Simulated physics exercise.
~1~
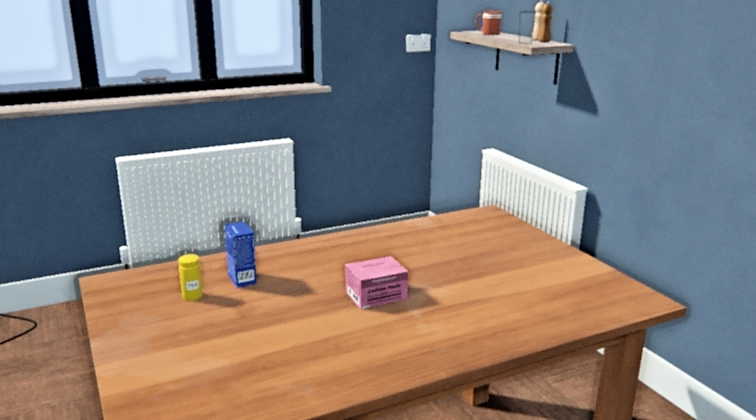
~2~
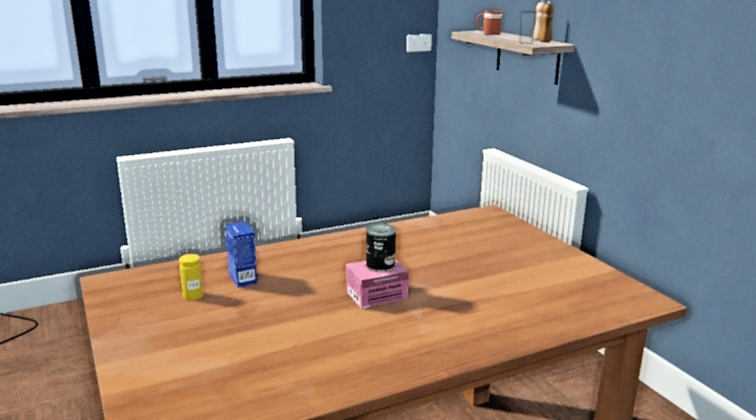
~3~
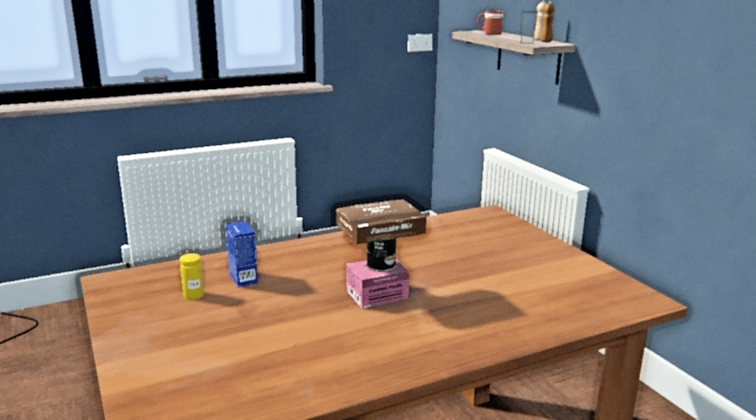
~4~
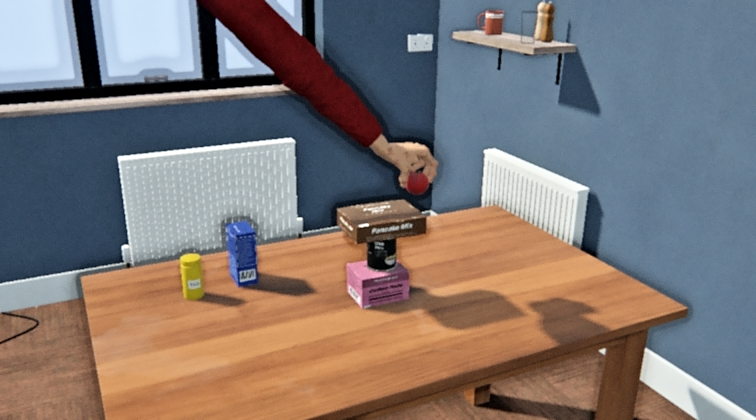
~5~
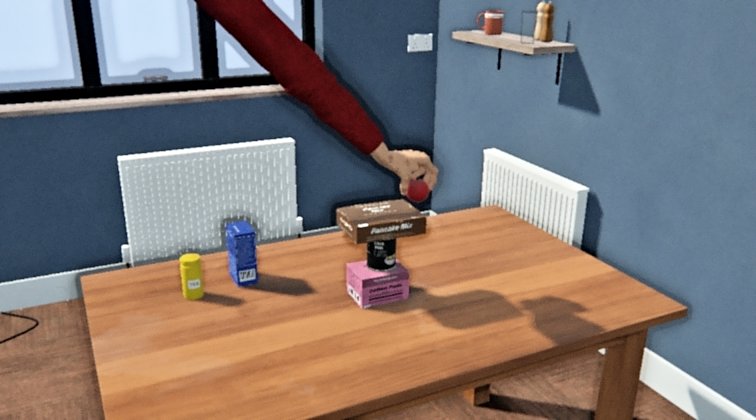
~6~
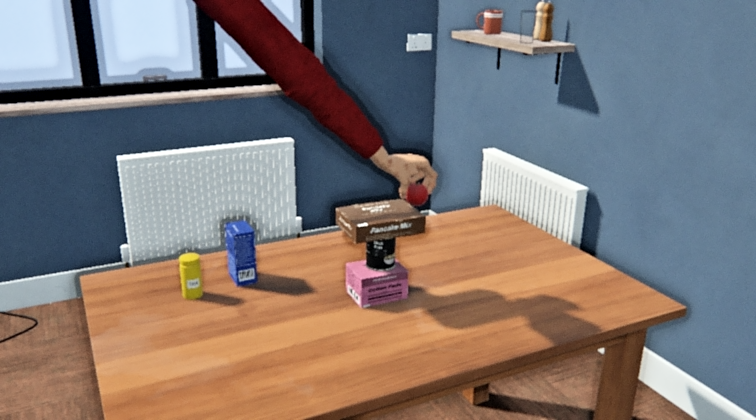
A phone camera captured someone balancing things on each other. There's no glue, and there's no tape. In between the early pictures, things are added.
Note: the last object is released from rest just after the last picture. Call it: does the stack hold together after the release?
No, it falls apart.
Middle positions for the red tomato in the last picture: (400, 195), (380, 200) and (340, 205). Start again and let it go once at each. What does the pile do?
First the pile remains standing, second it remains standing, third it topples.
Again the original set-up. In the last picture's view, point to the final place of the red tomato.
End position in the final view: Approximately (444, 271).
Then, 0.30 s after the last picture, red tomato now fallen.
Then, 0.40 s after the last picture, things are still on the move.
Then, 0.60 s after the last picture, as before.
At rest, fallen, red tomato; the other 5 in place. Seen from the same camera at the end, red tomato near (443, 271). The pile comes apart.
